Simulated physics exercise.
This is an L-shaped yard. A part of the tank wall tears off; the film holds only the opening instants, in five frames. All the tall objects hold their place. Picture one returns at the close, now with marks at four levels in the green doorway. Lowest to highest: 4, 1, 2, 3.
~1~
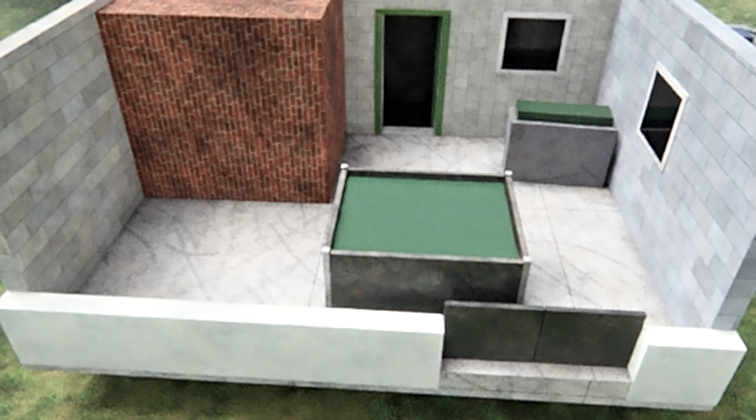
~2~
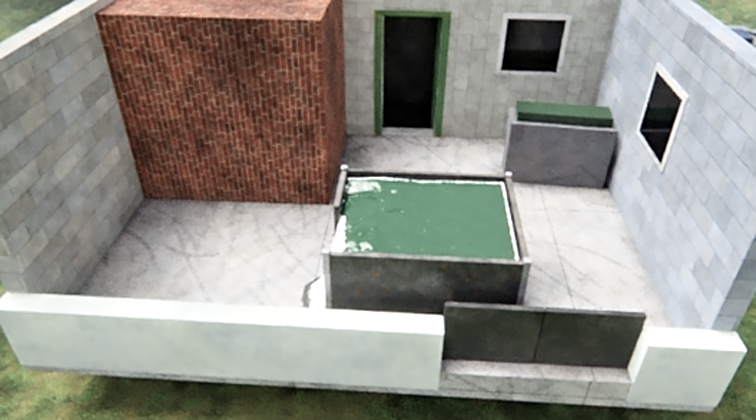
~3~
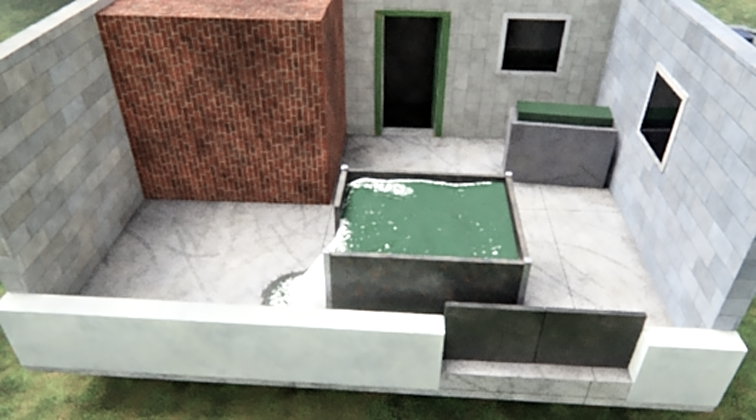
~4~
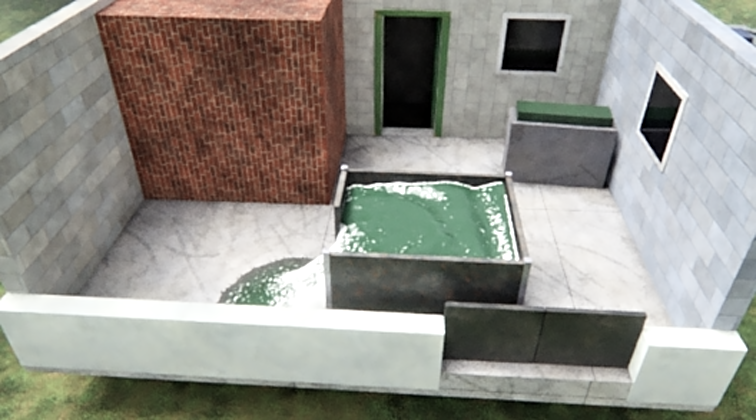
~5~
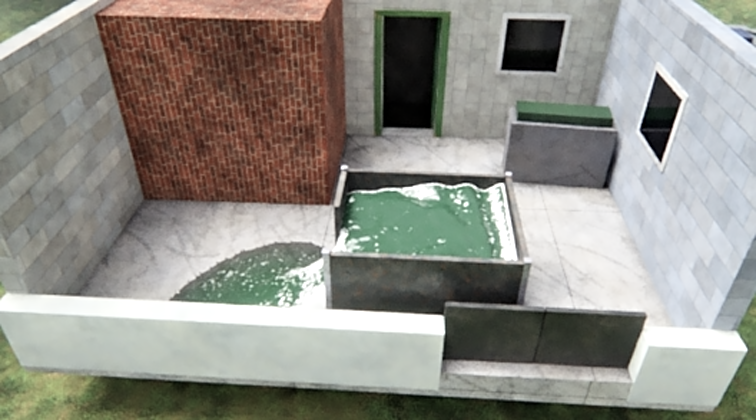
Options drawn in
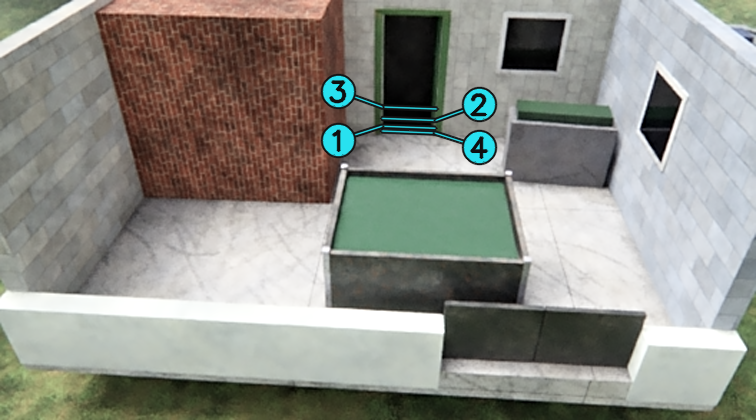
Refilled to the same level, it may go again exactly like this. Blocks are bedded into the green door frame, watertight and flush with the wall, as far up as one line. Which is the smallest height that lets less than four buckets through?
4 will do.
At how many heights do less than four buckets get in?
All of them.
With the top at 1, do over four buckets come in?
No, not at all.
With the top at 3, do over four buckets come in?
No, not at all.
On the marked copy, 1 at (408, 127); 2 at (408, 119); 3 at (409, 107); 4 at (408, 132); from the bottom up 4, 1, 2, 3.
Choosing 1, nothing gets over.
Choosing 2, nothing gets over.
Choosing 3, nothing gets over.
Choosing 4, nothing gets over.
